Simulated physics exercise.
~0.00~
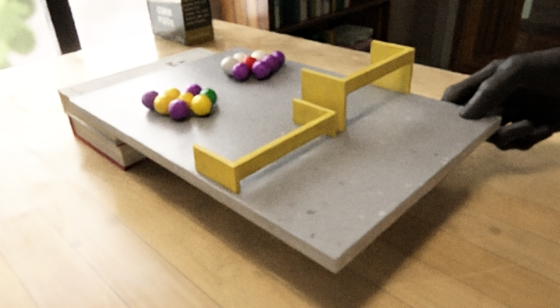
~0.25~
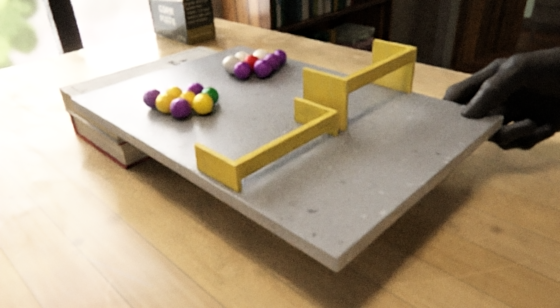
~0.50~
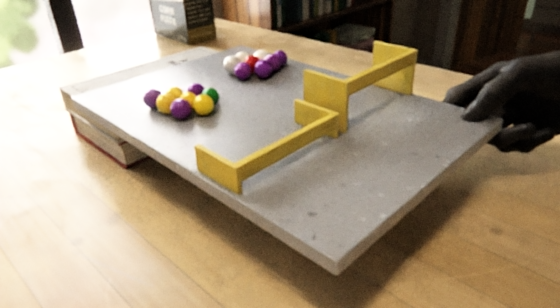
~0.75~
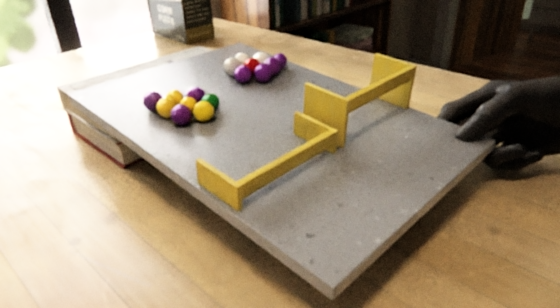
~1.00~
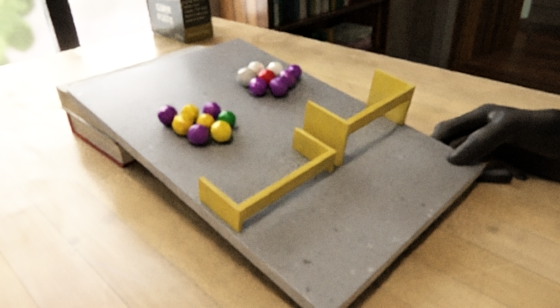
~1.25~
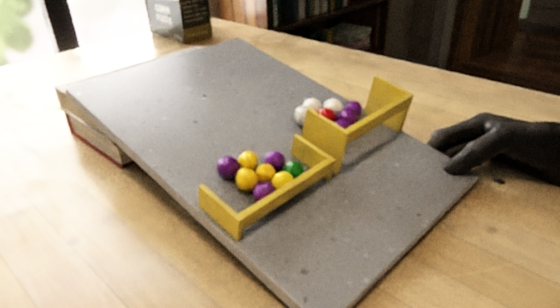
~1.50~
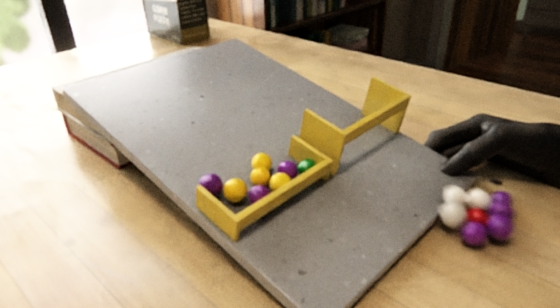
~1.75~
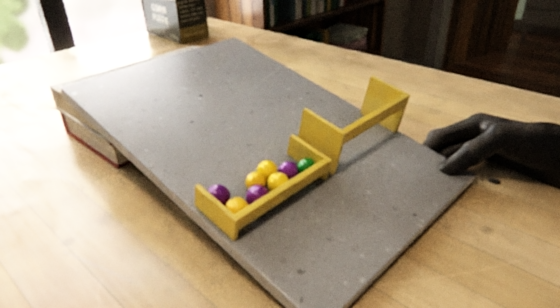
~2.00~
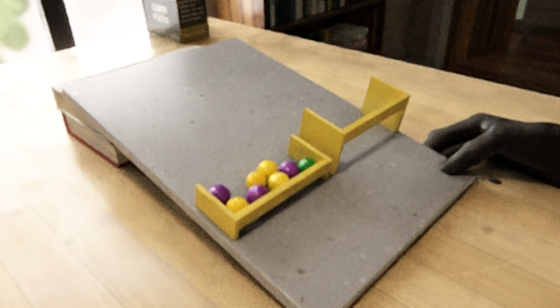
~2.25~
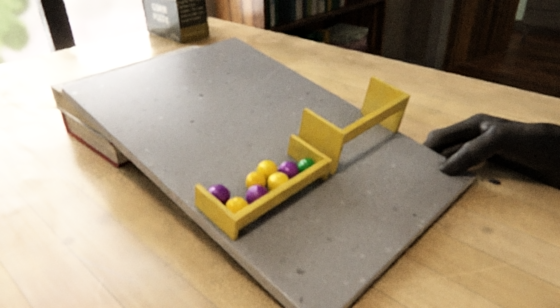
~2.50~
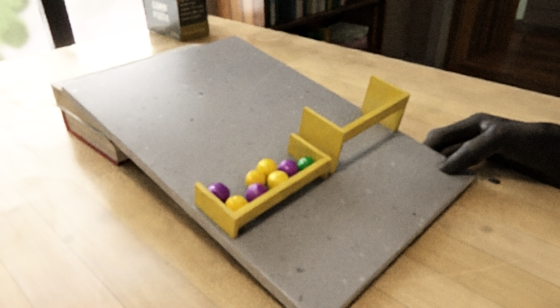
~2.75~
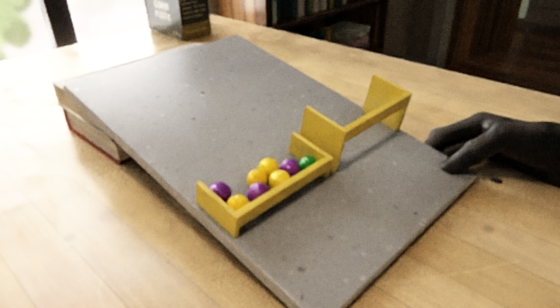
A grey speckled board lies across a wooden table, seen from above at an angle, its left end propped on books and its right end held by a dark-gloved hand. Two clusters of small balls rest toward the raised side, the nearer purple, yellow and green, the farther white, red and purple, with two yellow barriers farther down. The hand lowers its end to the table, and both clusters roll toward the barriers. The far balls pass under theirs and roll off the board out of view. The near balls stay gathered behind their barrier.
